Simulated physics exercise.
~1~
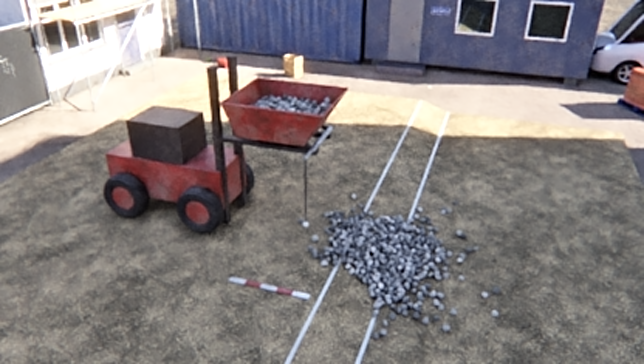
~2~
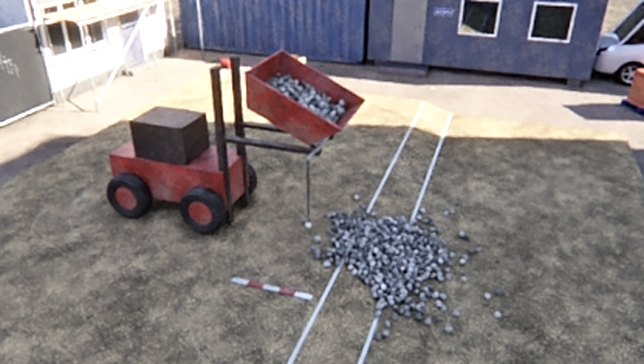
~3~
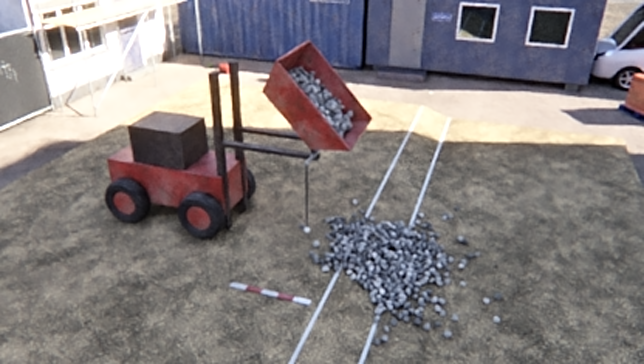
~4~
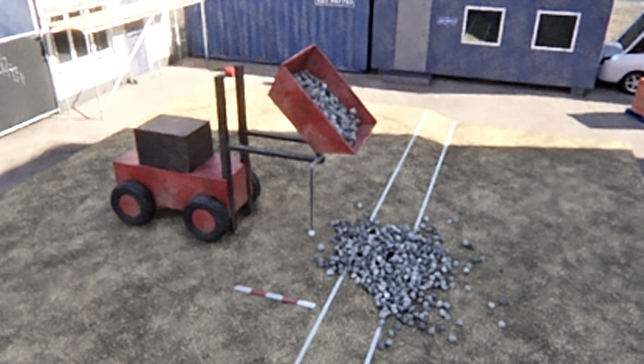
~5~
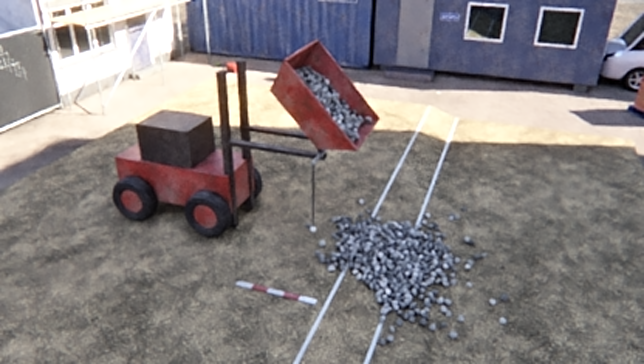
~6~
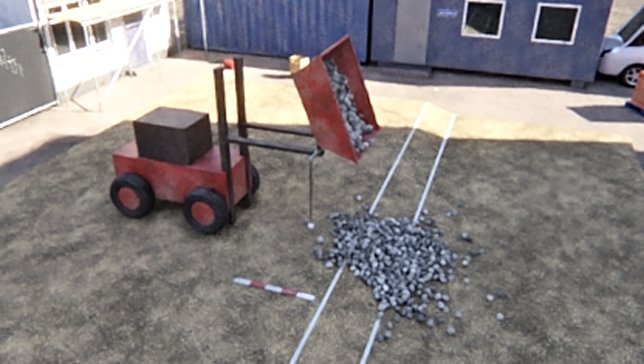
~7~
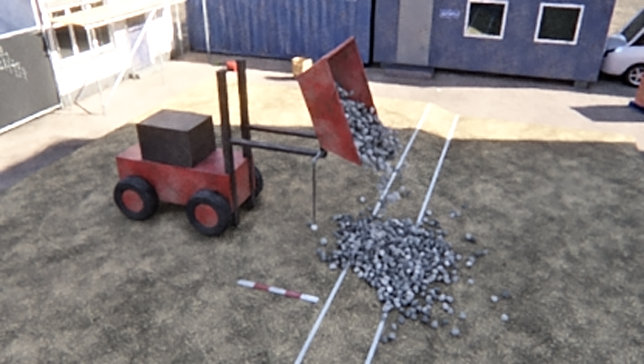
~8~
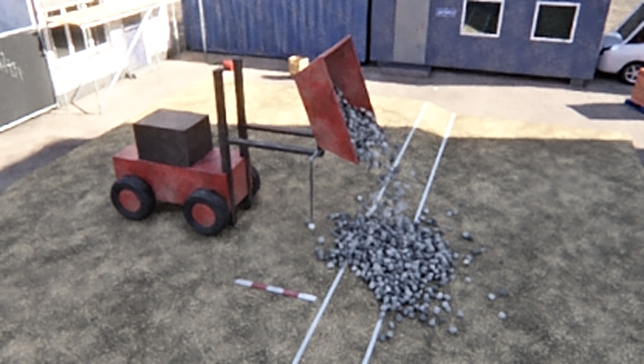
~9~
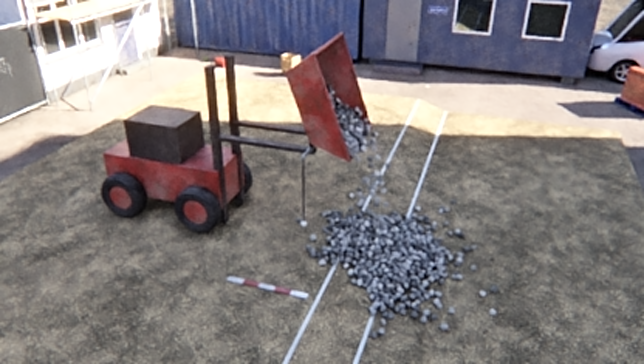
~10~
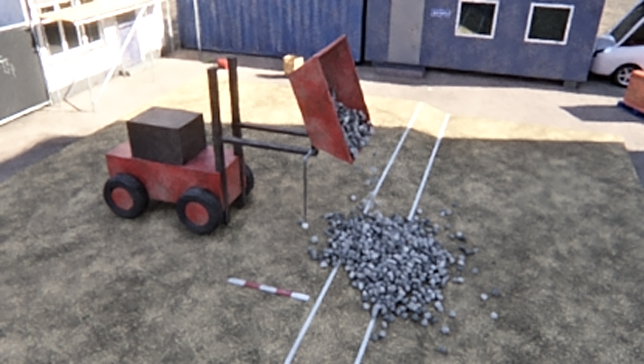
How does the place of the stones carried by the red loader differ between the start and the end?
At the start the carried stones all sit in the level skip, above and to the left of the heap. By the end many of them have dropped down and to the right onto the heap, while the rest are still in the tilted skip.
In a yard, a tilting red skip spills stones onto a heap and stays partly full.
